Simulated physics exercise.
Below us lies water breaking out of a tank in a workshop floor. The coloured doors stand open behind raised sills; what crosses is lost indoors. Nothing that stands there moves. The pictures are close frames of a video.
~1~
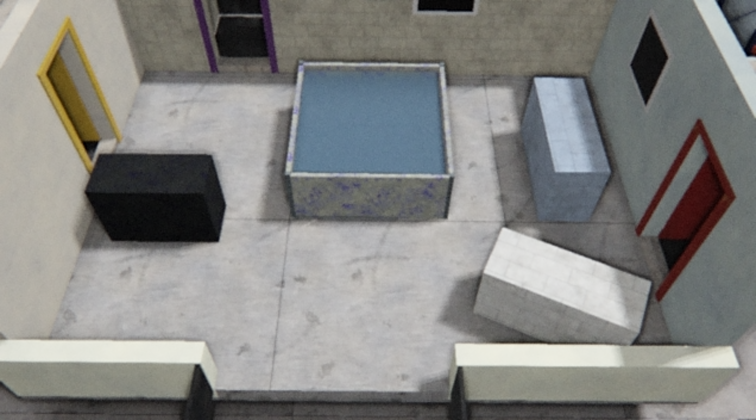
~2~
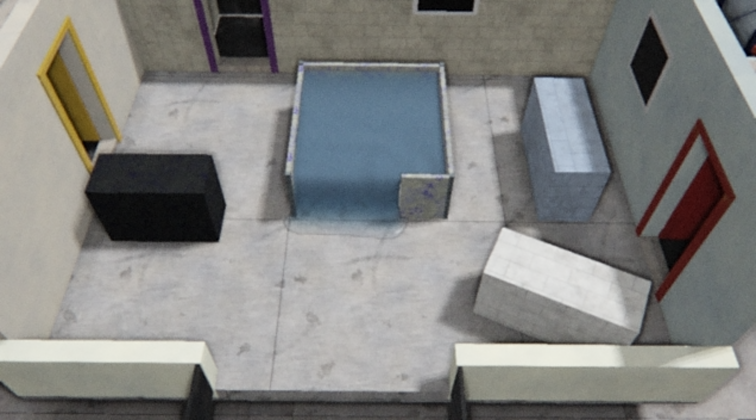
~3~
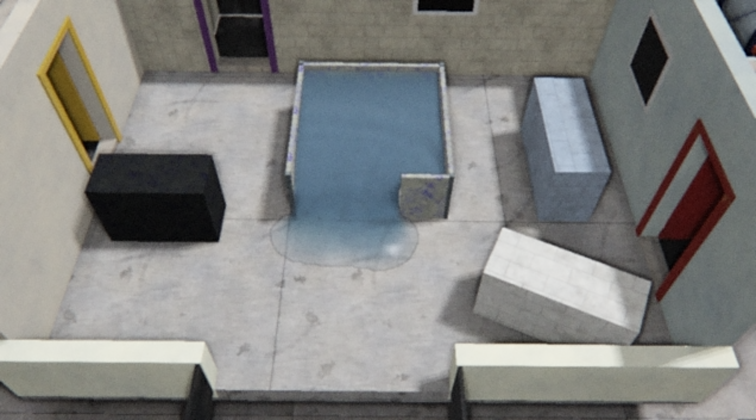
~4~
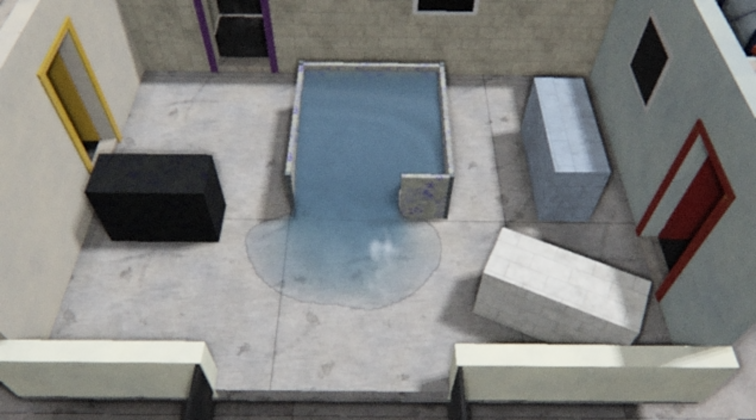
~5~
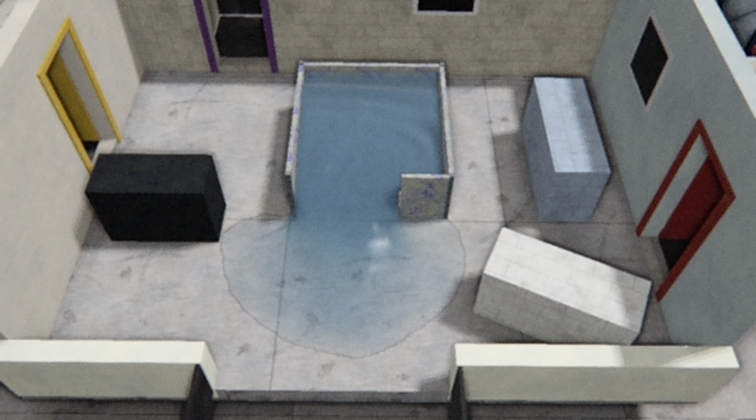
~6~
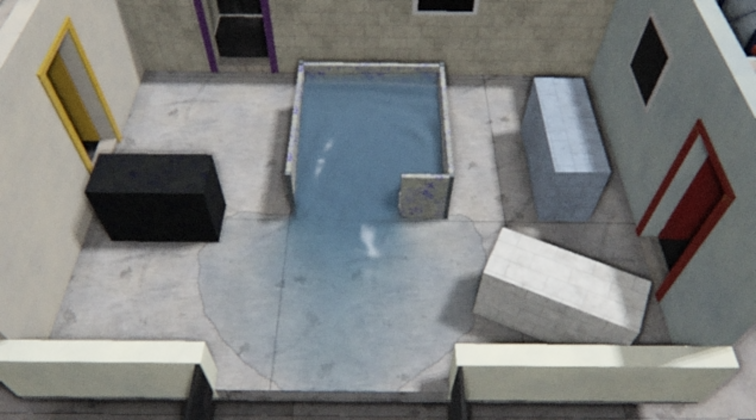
Water in a rectangular tank pours through a gap in its front and spreads across the floor.
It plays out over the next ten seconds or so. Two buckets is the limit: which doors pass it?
One by one: The purple door admits no more than that; the red door admits no more than that; the yellow door admits no more than that.
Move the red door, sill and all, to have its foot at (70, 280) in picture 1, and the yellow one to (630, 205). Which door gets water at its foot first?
The red door.
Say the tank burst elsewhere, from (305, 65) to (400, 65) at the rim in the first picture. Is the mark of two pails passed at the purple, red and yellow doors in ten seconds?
Purple takes more, red goes over, yellow passes that mark.
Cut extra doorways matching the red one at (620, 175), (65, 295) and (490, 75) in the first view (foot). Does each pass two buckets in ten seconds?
In that order: Holds, goes over, is under.
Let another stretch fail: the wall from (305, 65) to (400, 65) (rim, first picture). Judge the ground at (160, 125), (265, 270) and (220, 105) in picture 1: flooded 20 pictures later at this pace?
In turn: Wet, free of water, under water.
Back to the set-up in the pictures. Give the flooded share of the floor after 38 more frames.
Near 60 in a hundred.
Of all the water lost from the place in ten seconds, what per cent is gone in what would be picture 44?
Roughly 80 per cent.
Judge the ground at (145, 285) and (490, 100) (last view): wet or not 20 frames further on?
In turn: Awash, dry.
A moment on, water covers 30 % of the floor; the purple door not reached, the red door not reached, the yellow door not reached.
Next, water covers 35 % of the floor; the purple door not reached, the red door not reached, the yellow door not reached.
Then, water covers 40 % of the floor; the purple door not reached, the red door wet at the sill, nothing in, the yellow door wet at the sill, nothing in.
Later, water covers 60 % of the floor; the purple door wet at the sill, nothing in, the red door wet at the sill, nothing in, the yellow door wet at the sill, nothing in.
In the end, water covers 75 % of the floor; the purple door wet at the sill, nothing in, the red door wet at the sill, nothing in, the yellow door wet at the sill, nothing in.
